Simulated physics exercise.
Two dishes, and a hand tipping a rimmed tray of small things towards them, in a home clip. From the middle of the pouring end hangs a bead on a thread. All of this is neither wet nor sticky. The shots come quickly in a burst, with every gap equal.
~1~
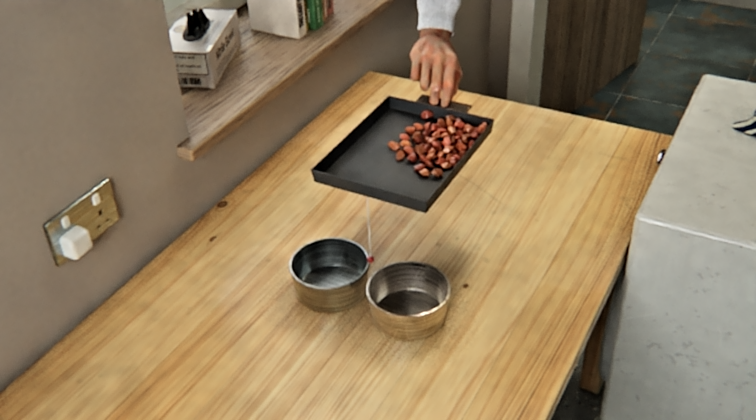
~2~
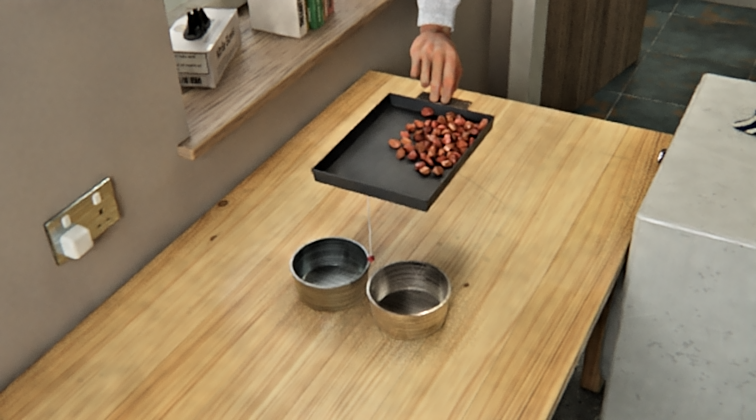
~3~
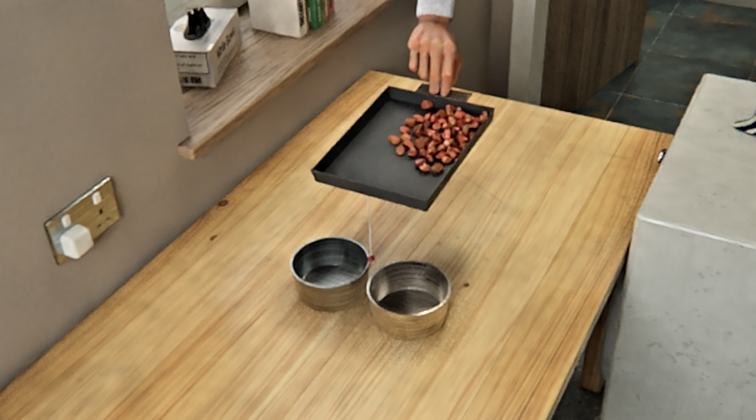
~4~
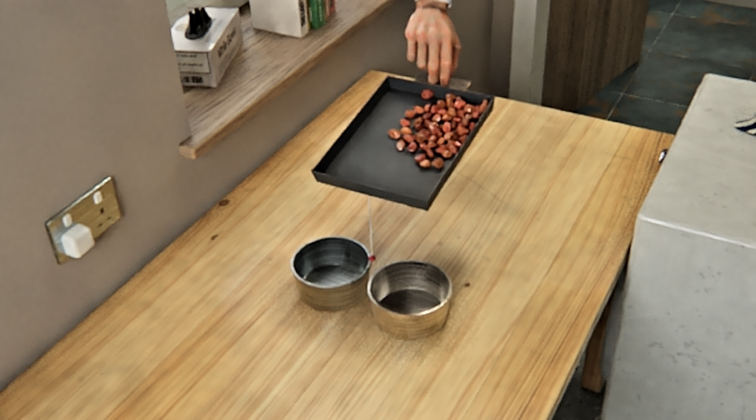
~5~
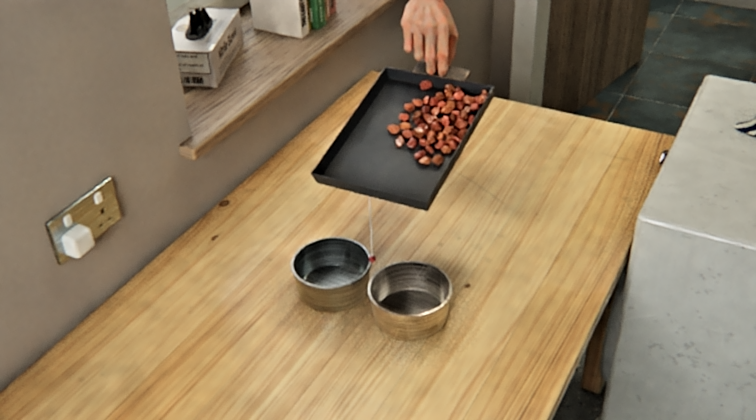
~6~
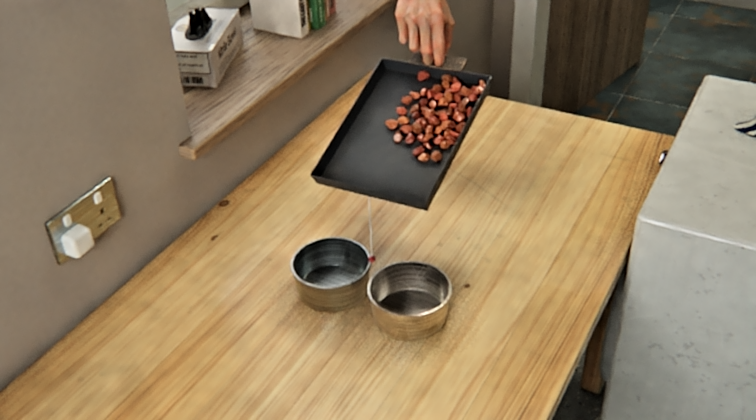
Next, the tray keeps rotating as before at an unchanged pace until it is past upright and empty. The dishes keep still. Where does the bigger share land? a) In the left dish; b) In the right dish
(a) In the left dish.
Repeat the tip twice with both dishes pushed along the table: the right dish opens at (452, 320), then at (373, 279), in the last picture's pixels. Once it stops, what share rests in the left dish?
I'd say about 60 percent, followed by about 10 percent.
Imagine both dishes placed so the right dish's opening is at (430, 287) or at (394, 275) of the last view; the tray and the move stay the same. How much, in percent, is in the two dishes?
30 % for the first, 30 % for the second.
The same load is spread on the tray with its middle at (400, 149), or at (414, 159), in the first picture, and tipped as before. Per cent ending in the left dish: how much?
Some 50 and then some 50 per cent.
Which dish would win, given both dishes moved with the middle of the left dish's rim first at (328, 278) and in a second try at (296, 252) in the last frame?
At the first spot the left-side one comes out ahead, at the second spot the right-side one.
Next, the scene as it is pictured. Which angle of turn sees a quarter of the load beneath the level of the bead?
I'd say close to 85 degrees.
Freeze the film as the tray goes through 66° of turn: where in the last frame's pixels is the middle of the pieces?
Around (367, 186).
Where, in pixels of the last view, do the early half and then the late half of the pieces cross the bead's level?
(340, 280) for the early half, (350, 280) for the late half.
Just after the last frame, tray tipped steeply; the larger part on the tray; about a tenth in the air.
A moment on, tray tipped past a quarter turn; roughly a quarter on the tray; about a tenth in the right dish; roughly a quarter in the left dish; roughly a third outside both; about a tenth in the air.
Further on, tray tipped past a quarter turn; about a tenth in the right dish; roughly a third in the left dish; roughly half outside both.
When it is over, tray tipped past a quarter turn; about a tenth in the right dish; roughly a third in the left dish; roughly half outside both.
